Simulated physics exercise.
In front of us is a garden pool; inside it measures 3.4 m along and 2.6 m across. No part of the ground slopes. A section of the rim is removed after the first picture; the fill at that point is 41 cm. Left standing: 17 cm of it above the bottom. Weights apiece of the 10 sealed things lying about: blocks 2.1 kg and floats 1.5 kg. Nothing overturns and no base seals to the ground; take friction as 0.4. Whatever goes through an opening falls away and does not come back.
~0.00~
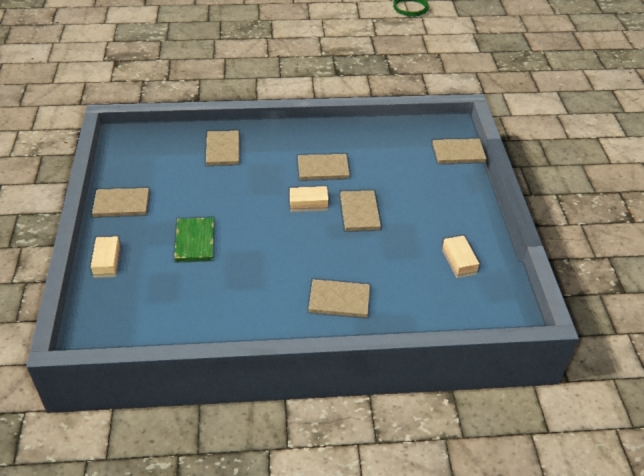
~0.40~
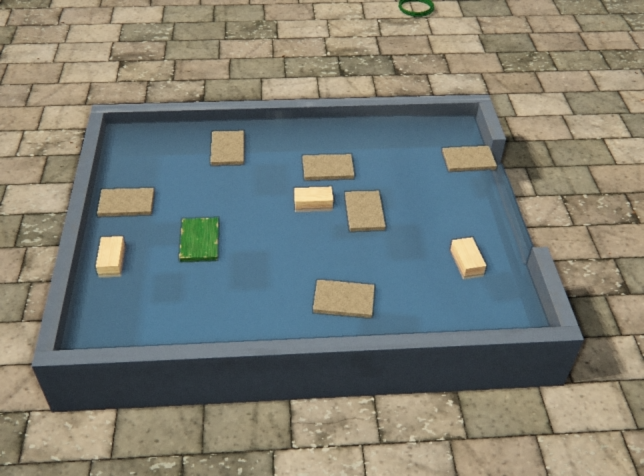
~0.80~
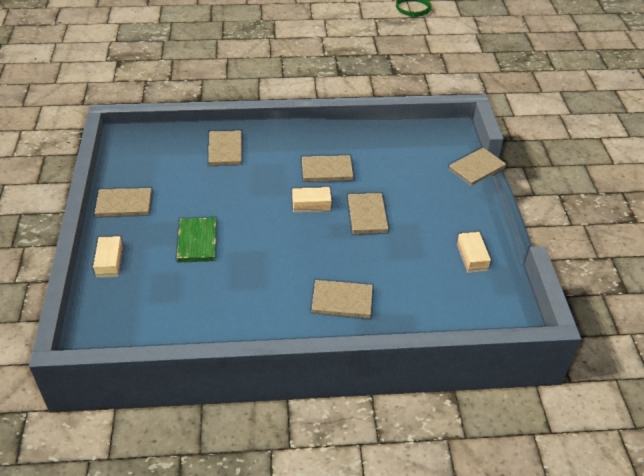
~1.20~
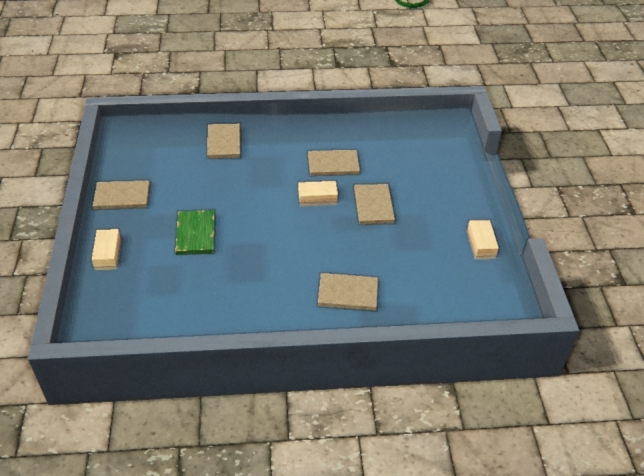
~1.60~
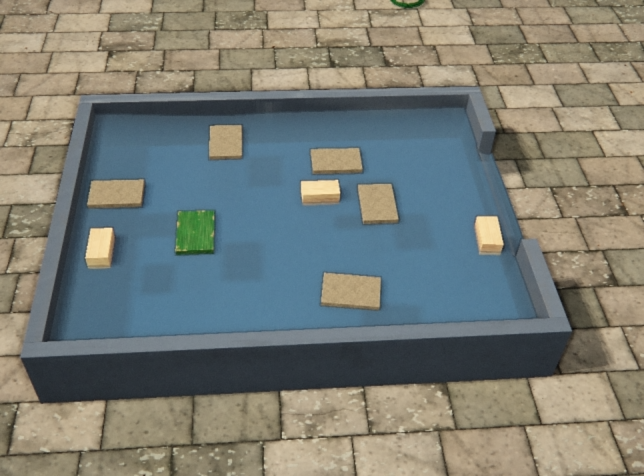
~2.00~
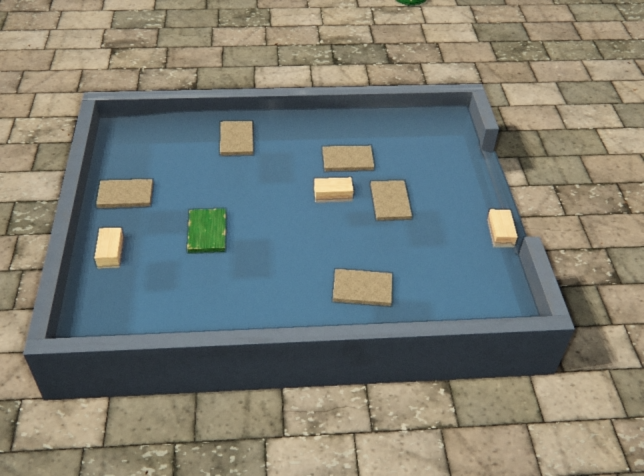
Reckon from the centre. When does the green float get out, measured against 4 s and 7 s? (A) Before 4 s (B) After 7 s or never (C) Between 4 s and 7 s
The answer is B.
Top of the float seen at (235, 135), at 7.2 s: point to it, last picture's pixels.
The top should be near pixel (273, 143).
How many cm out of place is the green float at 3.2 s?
20 cm or so by then.
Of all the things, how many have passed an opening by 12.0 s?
Tally so far: 4.
After 3.2 s the green float is near (217, 231), 0.2 m from its start, afloat; 2 of 10 are out; 8 afloat.
After 7.2 s the green float is near (241, 232), 0.4 m from its start, afloat; 3 of 10 are out; 7 afloat.
After 12.0 s the green float is near (262, 234), 0.5 m from its start, afloat; 4 of 10 are out; 6 afloat.
After 16.0 s the green float is near (278, 235), 0.7 m from its start, afloat; 4 of 10 are out; 6 afloat.
